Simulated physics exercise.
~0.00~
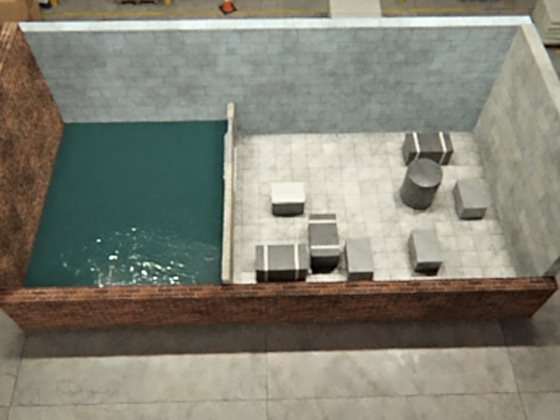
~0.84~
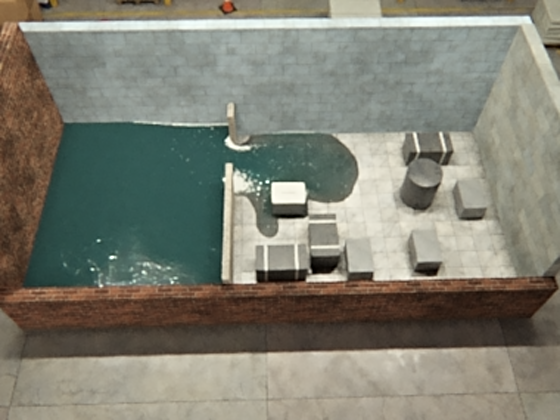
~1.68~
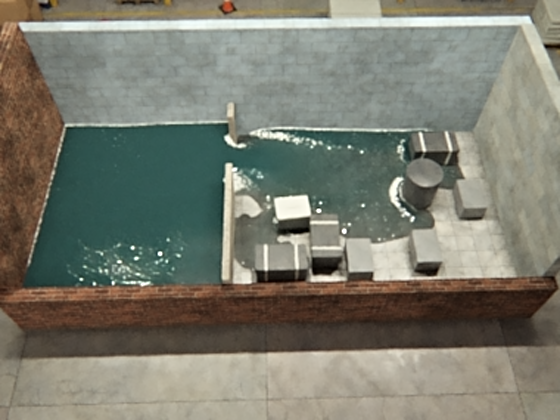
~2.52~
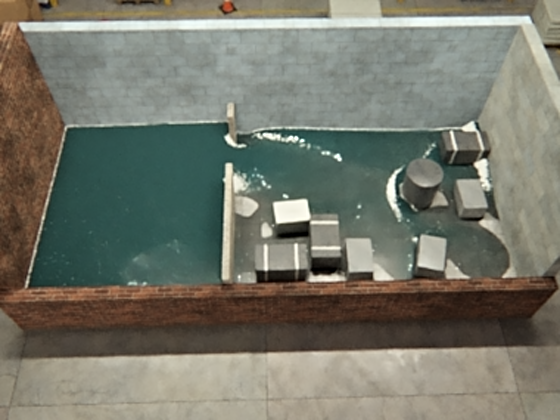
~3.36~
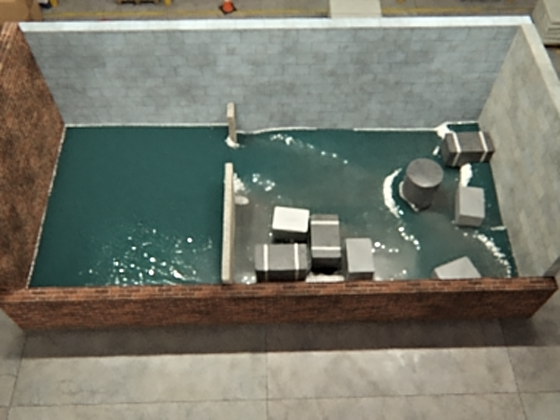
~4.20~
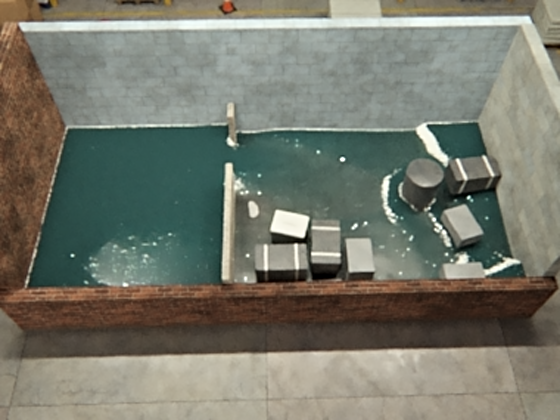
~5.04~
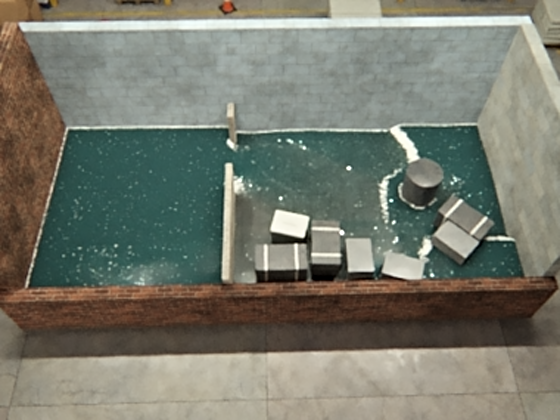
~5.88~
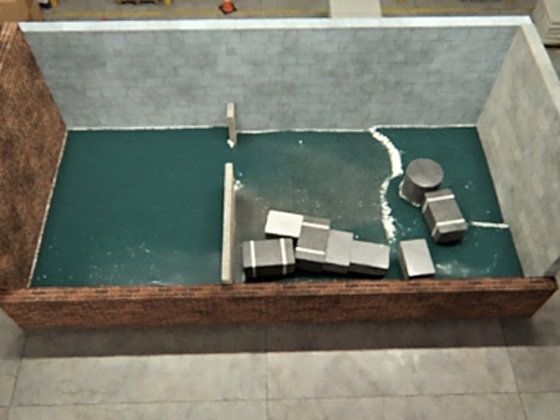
Green water pours through a gap in the divider, floods the right side, and shifts several grey blocks.
